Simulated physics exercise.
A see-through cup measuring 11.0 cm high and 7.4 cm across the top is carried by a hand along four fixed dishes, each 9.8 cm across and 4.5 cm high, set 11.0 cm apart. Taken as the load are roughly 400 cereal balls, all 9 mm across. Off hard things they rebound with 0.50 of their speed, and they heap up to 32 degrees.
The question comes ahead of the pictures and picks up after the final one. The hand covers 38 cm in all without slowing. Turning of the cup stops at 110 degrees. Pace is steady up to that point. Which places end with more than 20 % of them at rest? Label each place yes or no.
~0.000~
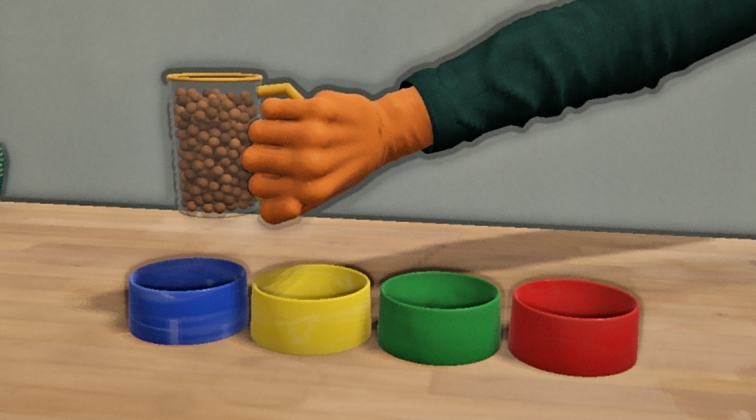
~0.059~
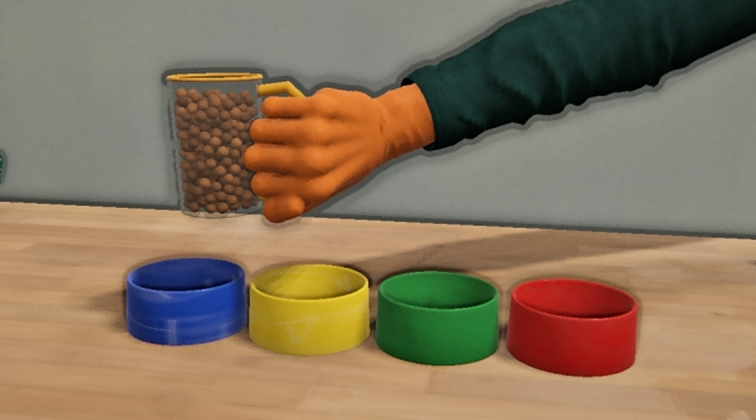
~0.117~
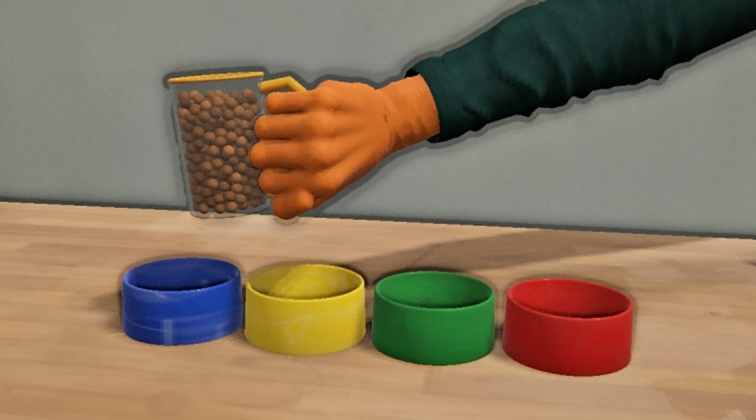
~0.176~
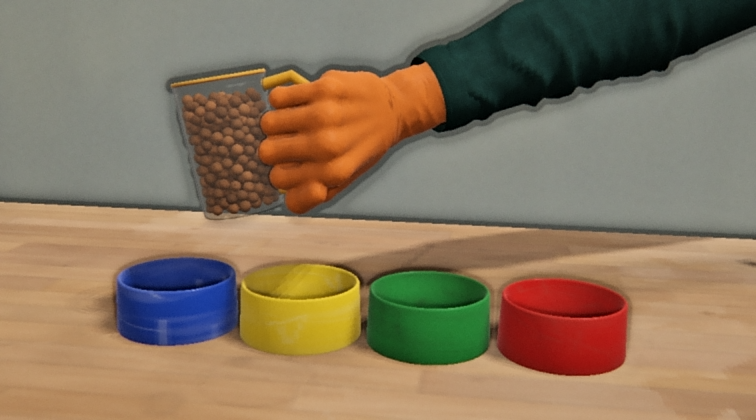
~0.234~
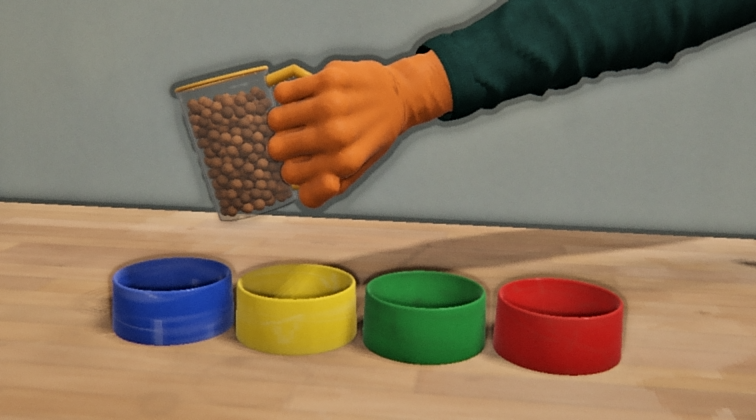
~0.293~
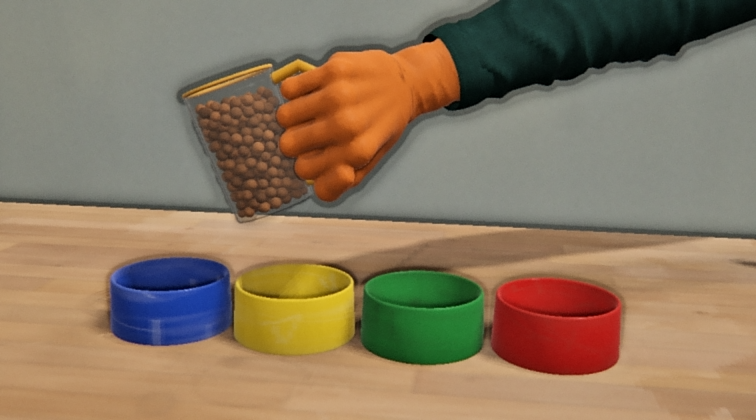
Red dish: Yes. Blue dish: No. Green dish: Yes. Yellow dish: No. Counter: No.
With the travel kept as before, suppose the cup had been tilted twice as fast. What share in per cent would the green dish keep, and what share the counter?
Then green would get 30 and the counter 10.
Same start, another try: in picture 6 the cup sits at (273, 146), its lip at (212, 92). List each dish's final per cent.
Per cent kept: Red 100; blue 0; green 0; yellow 0.
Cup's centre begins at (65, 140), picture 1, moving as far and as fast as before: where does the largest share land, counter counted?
I'd say yellow collects the most.
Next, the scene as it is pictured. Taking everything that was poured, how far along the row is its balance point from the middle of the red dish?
About 7 cm, toward lower x.
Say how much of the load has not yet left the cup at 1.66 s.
Near 40 per cent of the load.
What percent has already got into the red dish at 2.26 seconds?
About 30 percent.
After 1.11 s, tilt 94 degrees; cup holds 95 %.
After 1.66 s, tilt 110 degrees; cup holds 40 %, green 50 %, yellow 5 %.
After 2.26 s, tilt 110 degrees; cup holds 10 %, red 30 %, green 50 %, yellow 5 %.
At rest (3.1 s), red 35 %, blue 0 %, green 50 %, yellow 5 %, counter 10 %.
